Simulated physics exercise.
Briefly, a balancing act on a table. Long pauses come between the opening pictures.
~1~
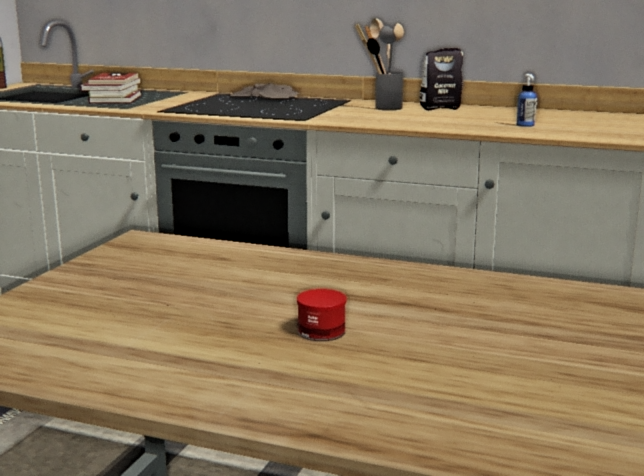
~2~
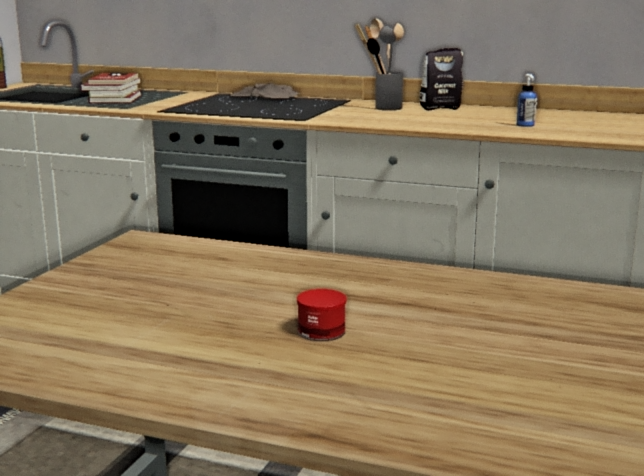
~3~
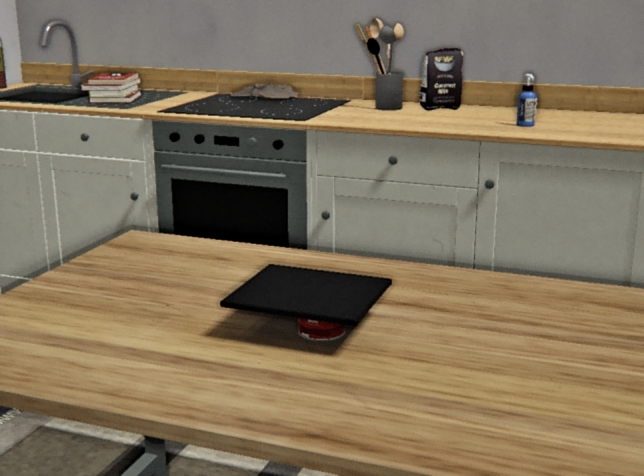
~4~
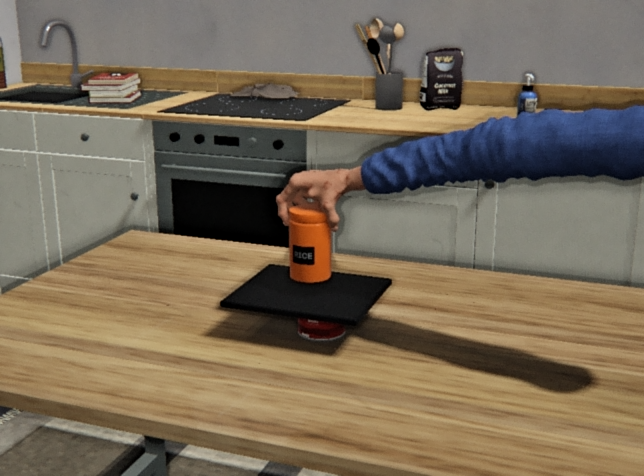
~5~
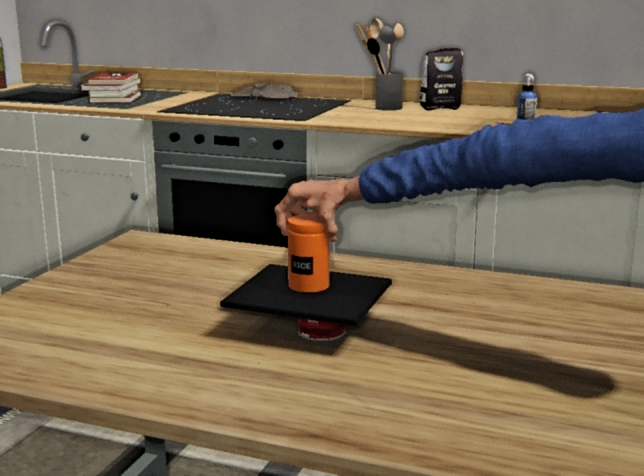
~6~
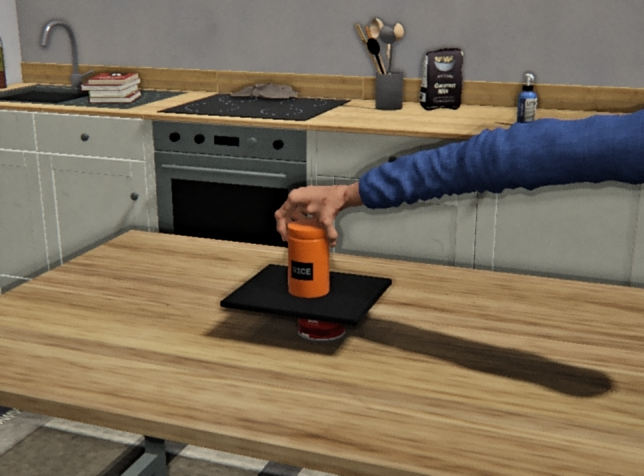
A black lid appears on a red tin, and a hand lowers an orange jar onto it.
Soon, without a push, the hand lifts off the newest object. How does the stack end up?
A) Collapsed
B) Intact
Intact (B).
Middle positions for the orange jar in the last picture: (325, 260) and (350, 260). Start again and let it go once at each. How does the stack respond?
Trial 1: Stable. Trial 2: Stable.
Then, 0.50 s later than the last frame, all is still.
Then, 1.30 s later than the last frame, orange jar resting near (309, 258).
When it is over, all 3 as before. End places, in pixels of the last picture, orange jar near (309, 258). The stack holds.
